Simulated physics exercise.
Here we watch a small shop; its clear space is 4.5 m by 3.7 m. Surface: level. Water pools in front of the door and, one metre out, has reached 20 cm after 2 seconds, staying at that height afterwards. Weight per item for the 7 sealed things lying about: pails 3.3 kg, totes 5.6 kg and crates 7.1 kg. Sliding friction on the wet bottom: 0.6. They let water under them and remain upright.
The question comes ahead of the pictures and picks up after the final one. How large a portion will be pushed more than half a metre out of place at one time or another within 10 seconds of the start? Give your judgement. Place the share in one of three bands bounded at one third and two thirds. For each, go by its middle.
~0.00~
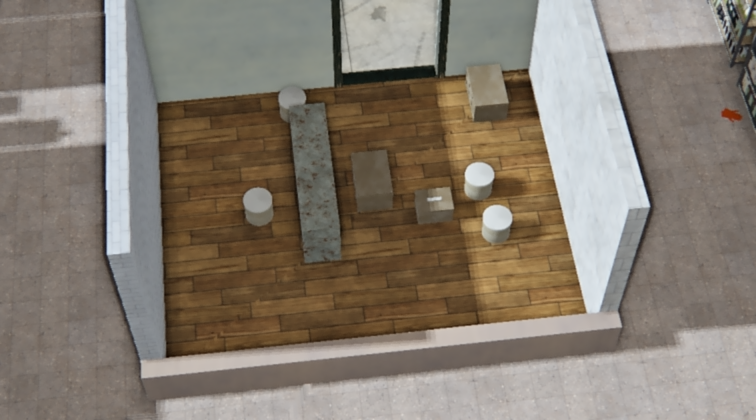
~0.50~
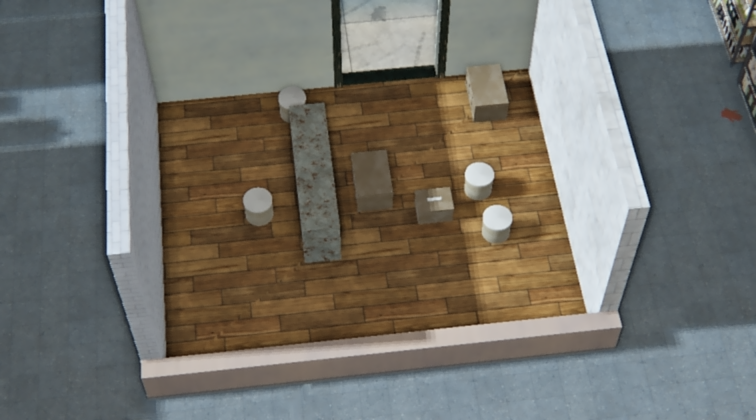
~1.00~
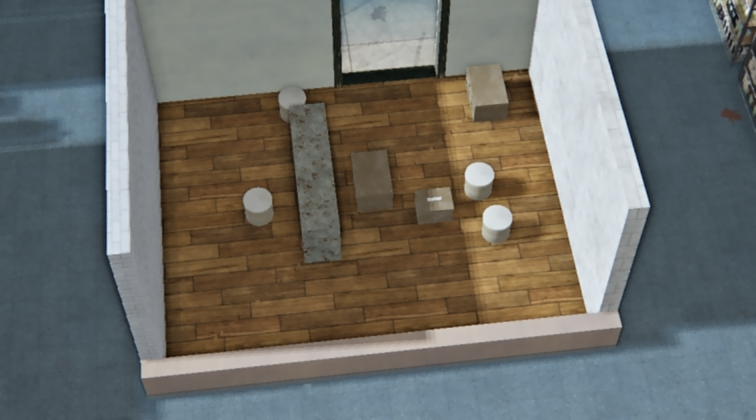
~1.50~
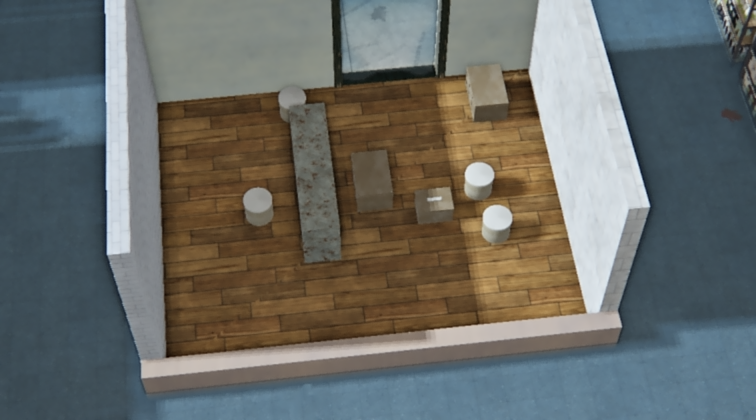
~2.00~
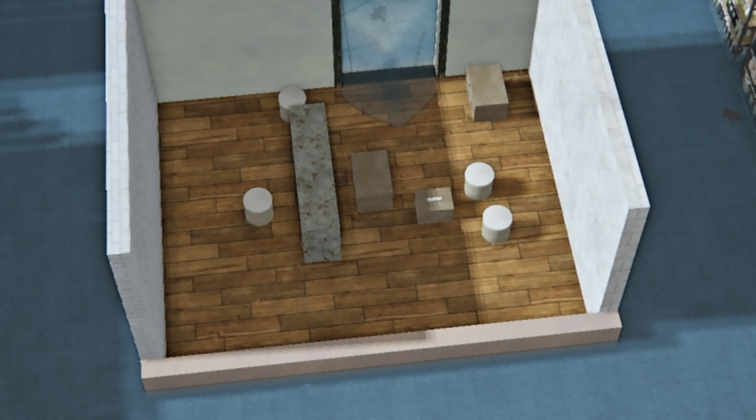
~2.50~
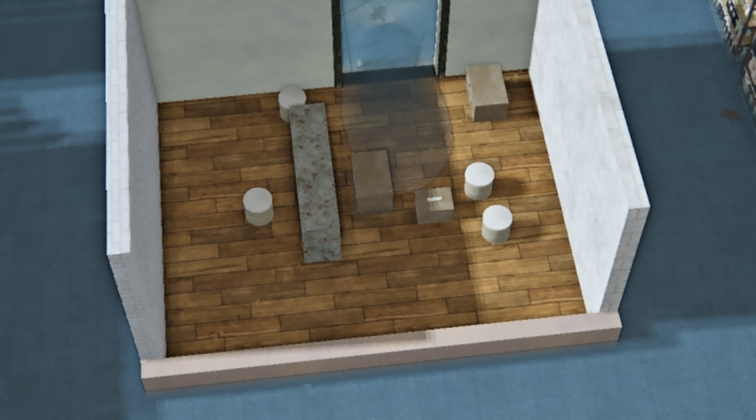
It goes in the band one third to two thirds.
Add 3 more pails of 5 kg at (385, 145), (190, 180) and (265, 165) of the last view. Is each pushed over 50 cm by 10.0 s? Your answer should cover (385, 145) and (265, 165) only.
In turn: Past it, under.
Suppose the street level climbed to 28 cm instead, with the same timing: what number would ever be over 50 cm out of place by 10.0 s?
Then it comes to 5.
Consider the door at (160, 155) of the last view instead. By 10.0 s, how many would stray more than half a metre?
Then 5.
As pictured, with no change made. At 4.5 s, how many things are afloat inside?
2.
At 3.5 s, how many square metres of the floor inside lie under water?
At that time the wet patch spans about 6.0 m2.
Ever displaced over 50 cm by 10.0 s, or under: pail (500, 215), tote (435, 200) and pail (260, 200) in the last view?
Taking them in turn, the first is beyond the limit, the second beyond the limit and the third within the limit.
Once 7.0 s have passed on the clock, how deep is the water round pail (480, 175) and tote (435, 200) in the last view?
I'd put it at 11 cm and 12 cm respectively.
After 3.5 s 0 of 7 are over 50 cm from their spots; 0 afloat.
After 4.5 s 4 of 7 are over 50 cm from their spots; 2 afloat.
After 7.0 s 4 of 7 are over 50 cm from their spots; 4 afloat.
After 10.0 s 4 of 7 are over 50 cm from their spots, and 4 have been at some point; 5 afloat.
